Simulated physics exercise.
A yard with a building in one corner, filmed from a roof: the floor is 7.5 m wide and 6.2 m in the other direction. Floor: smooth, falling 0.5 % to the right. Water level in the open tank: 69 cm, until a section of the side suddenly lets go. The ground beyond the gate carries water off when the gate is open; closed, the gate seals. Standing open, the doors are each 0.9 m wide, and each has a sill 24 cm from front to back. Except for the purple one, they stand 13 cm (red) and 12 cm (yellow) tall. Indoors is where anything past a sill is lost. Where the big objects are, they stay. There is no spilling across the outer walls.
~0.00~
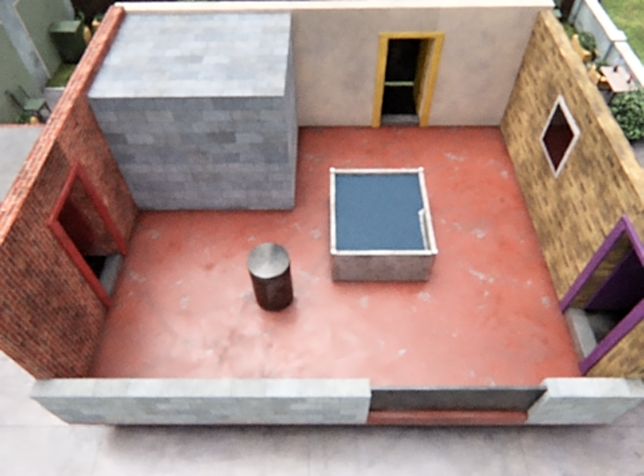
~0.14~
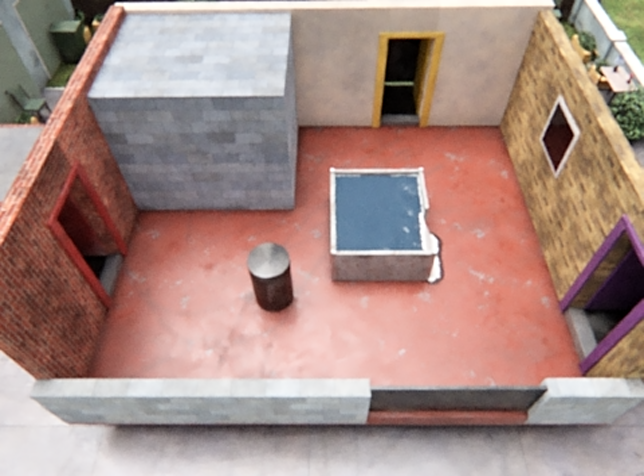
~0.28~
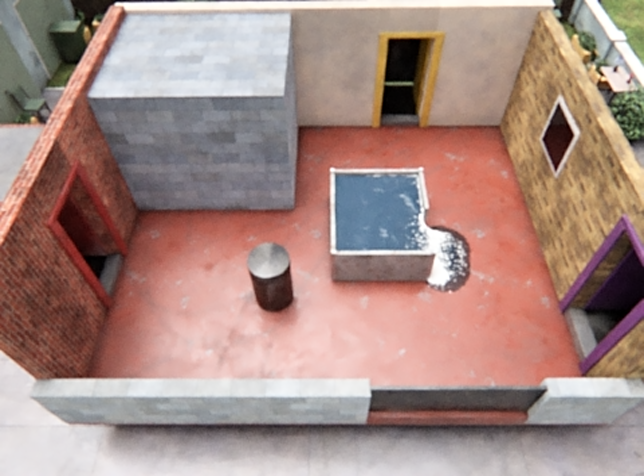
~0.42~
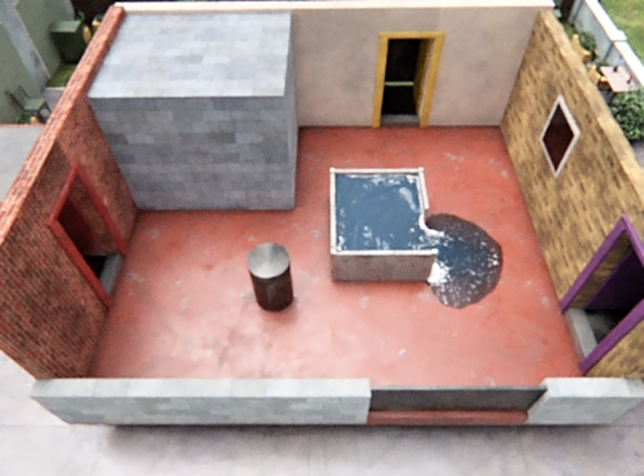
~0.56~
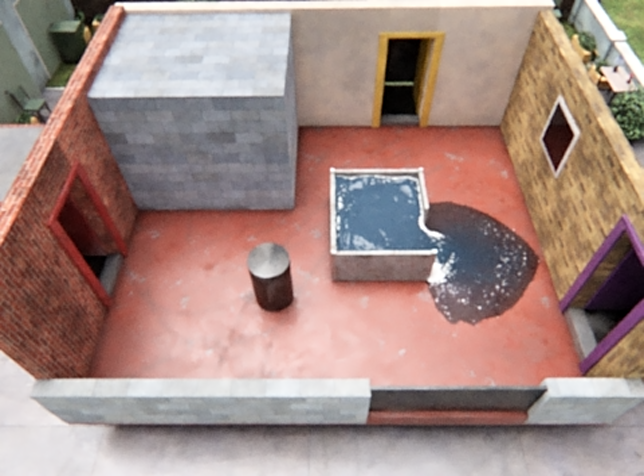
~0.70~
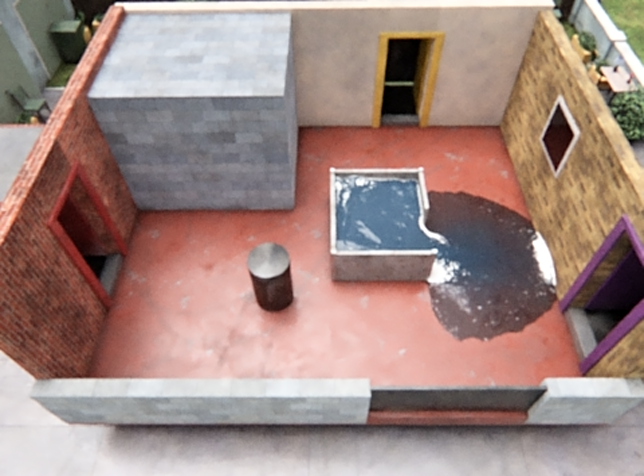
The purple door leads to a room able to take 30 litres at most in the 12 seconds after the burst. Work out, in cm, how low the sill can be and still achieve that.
It can be no lower than about 16 cm.
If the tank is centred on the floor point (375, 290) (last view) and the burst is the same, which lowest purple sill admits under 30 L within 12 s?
About 27 centimetres.
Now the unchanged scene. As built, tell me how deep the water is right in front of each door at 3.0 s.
Red door: 0 cm; purple door: 20 cm; yellow door: 3 cm.
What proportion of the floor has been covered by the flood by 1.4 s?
About 20 per cent.
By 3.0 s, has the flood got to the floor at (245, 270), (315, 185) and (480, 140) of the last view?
Taking them in turn, I'd call them spared by the flood, spared by the flood and touched by the flood.
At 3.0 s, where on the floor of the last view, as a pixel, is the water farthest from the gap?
Pixel close to (496, 127).
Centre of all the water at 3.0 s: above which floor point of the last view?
(448, 254).
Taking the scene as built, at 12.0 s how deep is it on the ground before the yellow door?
You'd measure close to 6.5 cm there.
After 1.4 s water covers 20 % of the floor, deepest (36 cm) near (542, 267); 23 cm at the purple door, 0 litres in over its 19 cm sill.
After 3.0 s water covers 35 % of the floor, deepest (27 cm) near (586, 401); 20 cm at the purple door, 9 litres in over its 19 cm sill.
After 12.0 s water covers 100 % of the floor, deepest (8 cm) near (139, 276); 6 cm at the purple door, 13 litres in over its 19 cm sill.
At the purple door as built, the water arrived by 1.0 s and peaked near 25 cm at 1.6 s.
With a sill of 13 cm, 60 litres would have come in within the 12 s; with 17.5 cm, 20 litres. So under 30 litres takes about 16 cm.
